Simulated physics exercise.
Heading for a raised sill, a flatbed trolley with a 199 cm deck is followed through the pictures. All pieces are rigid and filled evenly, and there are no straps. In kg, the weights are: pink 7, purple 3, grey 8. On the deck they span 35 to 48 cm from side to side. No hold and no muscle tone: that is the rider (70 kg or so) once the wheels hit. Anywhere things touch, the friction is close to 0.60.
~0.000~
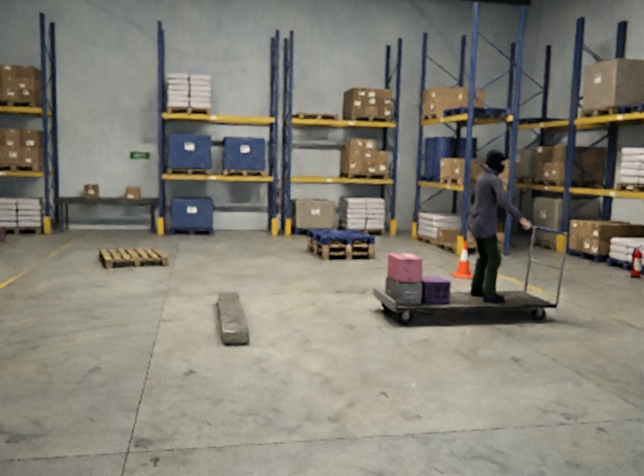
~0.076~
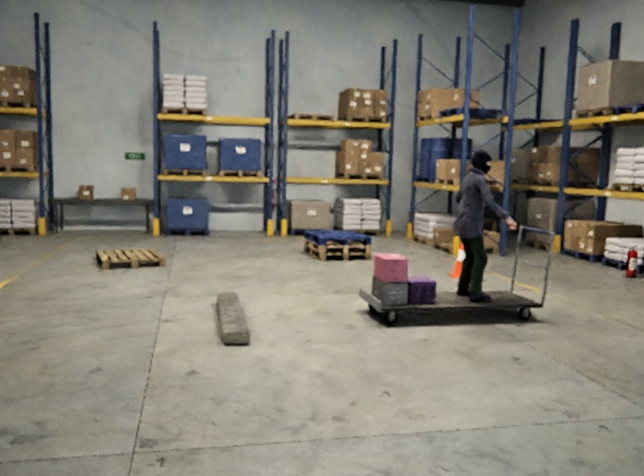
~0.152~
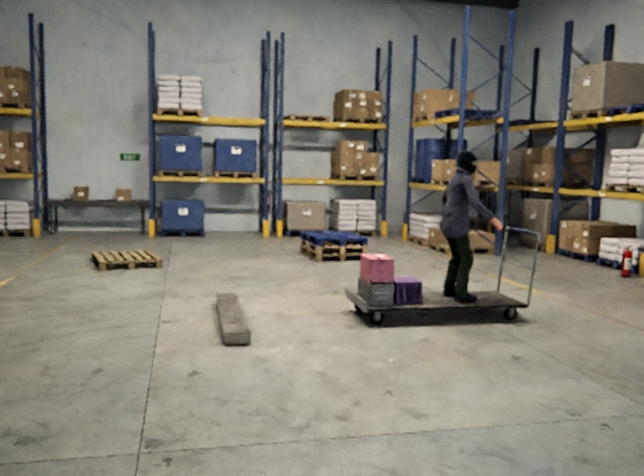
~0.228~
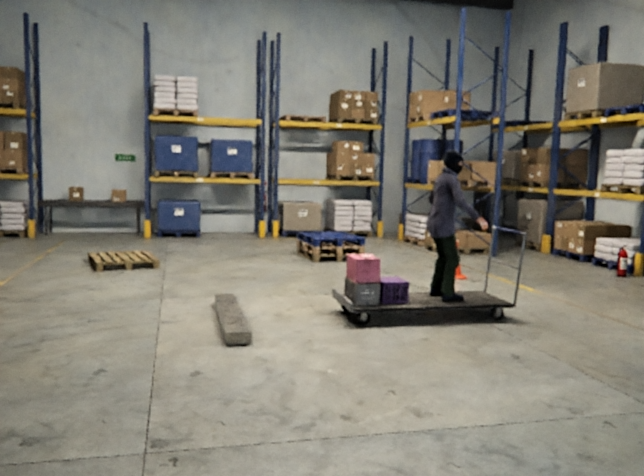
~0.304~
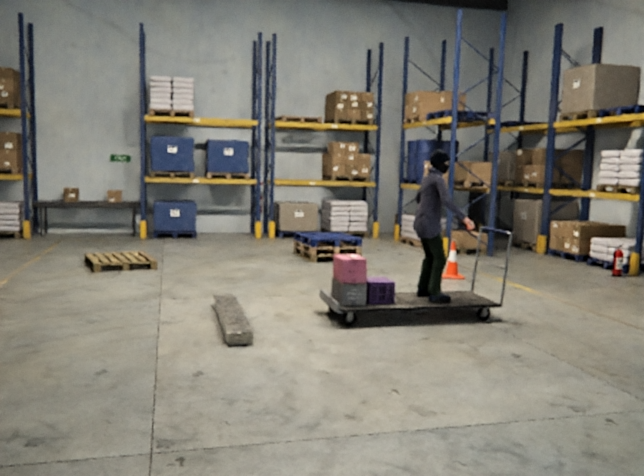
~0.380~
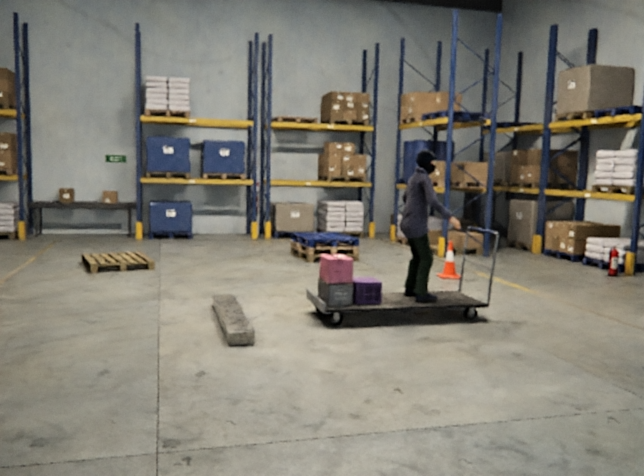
Flatbed trolley rolling left across a warehouse floor, carrying stacked pink, grey and purple crates and a standing rider gripping its handle.
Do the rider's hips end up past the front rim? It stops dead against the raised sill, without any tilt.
My bet is it does not get over the edge.
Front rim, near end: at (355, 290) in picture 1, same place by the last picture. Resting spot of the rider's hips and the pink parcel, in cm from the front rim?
Hips: 40 cm behind; pink: 50 cm past.
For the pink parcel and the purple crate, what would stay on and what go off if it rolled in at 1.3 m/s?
Lab note: Pink - leaves the load, purple - remains loaded.
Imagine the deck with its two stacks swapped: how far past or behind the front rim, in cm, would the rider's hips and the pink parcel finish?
The hips would end 30 behind the front rim, and the pink one 60 past it.
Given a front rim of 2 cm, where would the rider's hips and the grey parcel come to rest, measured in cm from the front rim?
Rest positions from the front rim: Hips 20 cm behind; grey 20 cm behind.
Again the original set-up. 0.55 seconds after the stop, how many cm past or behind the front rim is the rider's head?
About 40 cm behind the front rim.
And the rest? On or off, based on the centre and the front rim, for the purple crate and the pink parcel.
Result - purple: Stays; pink: Goes over.
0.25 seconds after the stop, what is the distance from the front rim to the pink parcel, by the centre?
Its centre is around 15 cm past the front rim.
After 0.81 s the deck stops.
After 1.36 s the rider's hips are 26 cm behind the rim, near (258, 271) in the last picture's view.
After 1.81 s the rider's hips are 23 cm behind the rim, near (256, 272) in the last picture's view.
At rest, 2.6 s, past the rim, pink parcel; behind it, purple crate, grey parcel and the rider's hips.
